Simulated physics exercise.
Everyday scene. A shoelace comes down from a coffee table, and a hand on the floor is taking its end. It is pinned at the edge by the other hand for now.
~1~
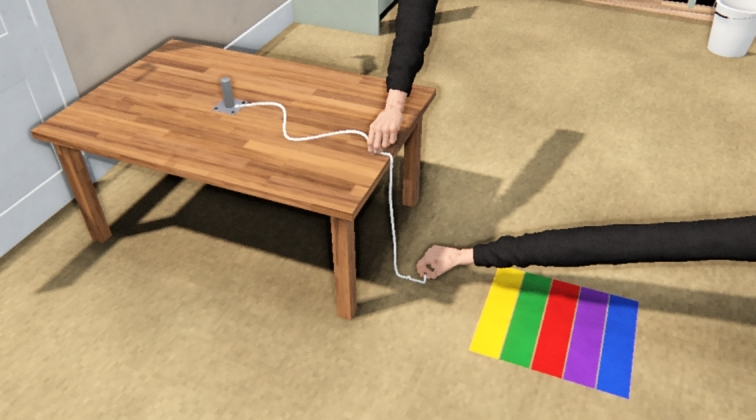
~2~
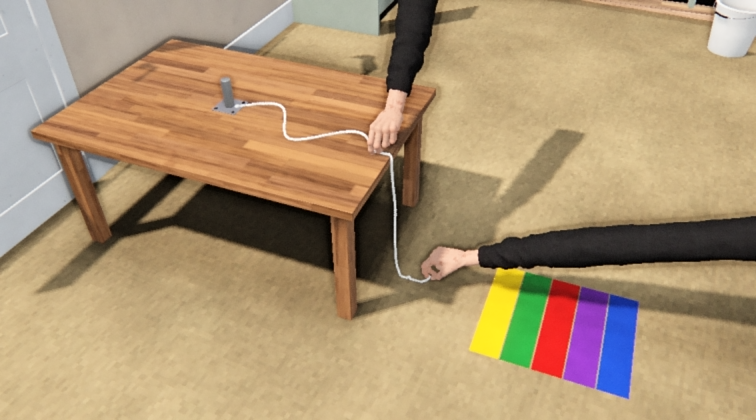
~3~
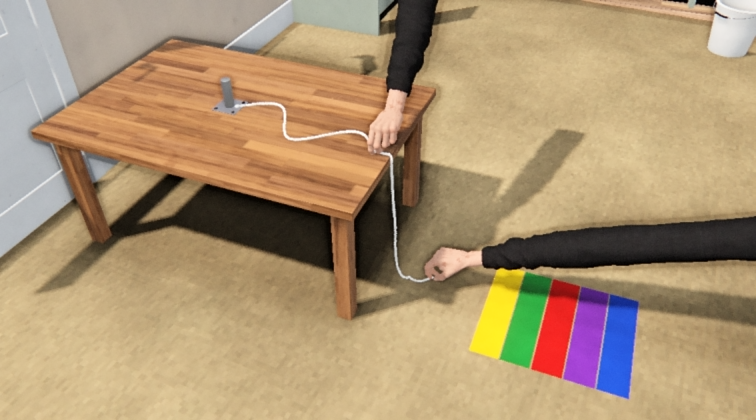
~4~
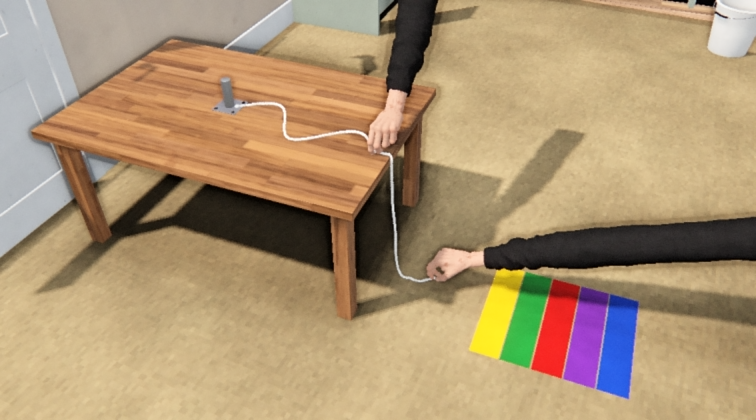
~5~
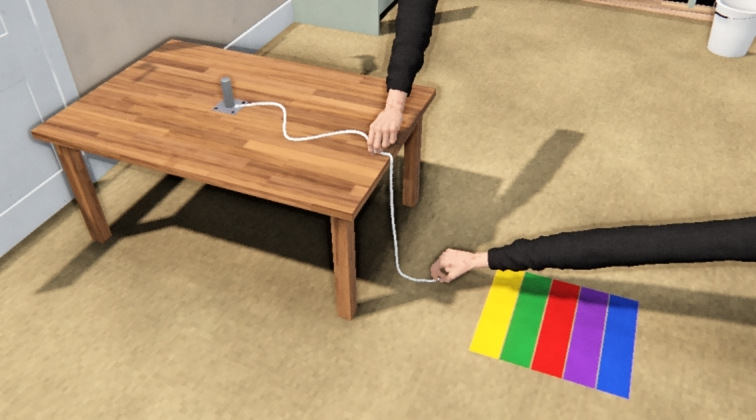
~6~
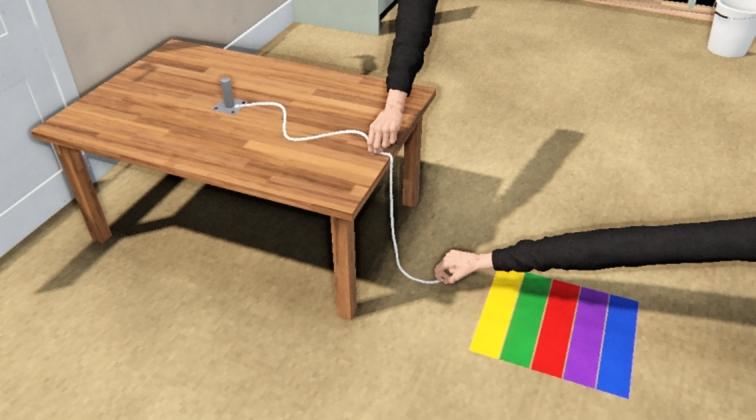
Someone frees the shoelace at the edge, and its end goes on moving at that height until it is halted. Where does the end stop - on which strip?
On the purple strip.
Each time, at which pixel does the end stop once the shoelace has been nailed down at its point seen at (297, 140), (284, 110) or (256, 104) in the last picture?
Readings in order - (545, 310), (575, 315), (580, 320).
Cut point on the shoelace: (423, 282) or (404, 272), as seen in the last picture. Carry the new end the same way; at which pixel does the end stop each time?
Try one: (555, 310); try two: (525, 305).
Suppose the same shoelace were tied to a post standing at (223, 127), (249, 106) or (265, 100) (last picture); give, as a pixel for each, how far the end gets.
You'd find it around (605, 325), then (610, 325), and finally (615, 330).
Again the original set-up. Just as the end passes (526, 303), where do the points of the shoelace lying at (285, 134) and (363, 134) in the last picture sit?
The first one ends up at (322, 129) and the second one at (393, 159).
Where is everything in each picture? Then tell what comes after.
End (425, 275); yellow (489, 337); green (519, 346); red (550, 356); purple (582, 365); blue (615, 375), in the first frame.
End (430, 276); shoelace through (269, 104) (285, 132) (341, 133) (389, 156) (395, 211) (396, 262), in the second frame.
End (433, 277), in the third frame.
End (435, 278); shoelace through (269, 104) (285, 132) (341, 133) (389, 156) (393, 211) (397, 262), in the fourth frame.
End (439, 279), in the fifth frame.
End (443, 280); shoelace through (269, 104) (285, 132) (341, 133) (389, 156) (392, 211) (398, 262), in the sixth frame.
Early on, end near (526, 303); over green.
Midway, end near (566, 314); over red.
At the end of the slack, end near (589, 321); over purple. It gets as far as the purple strip.
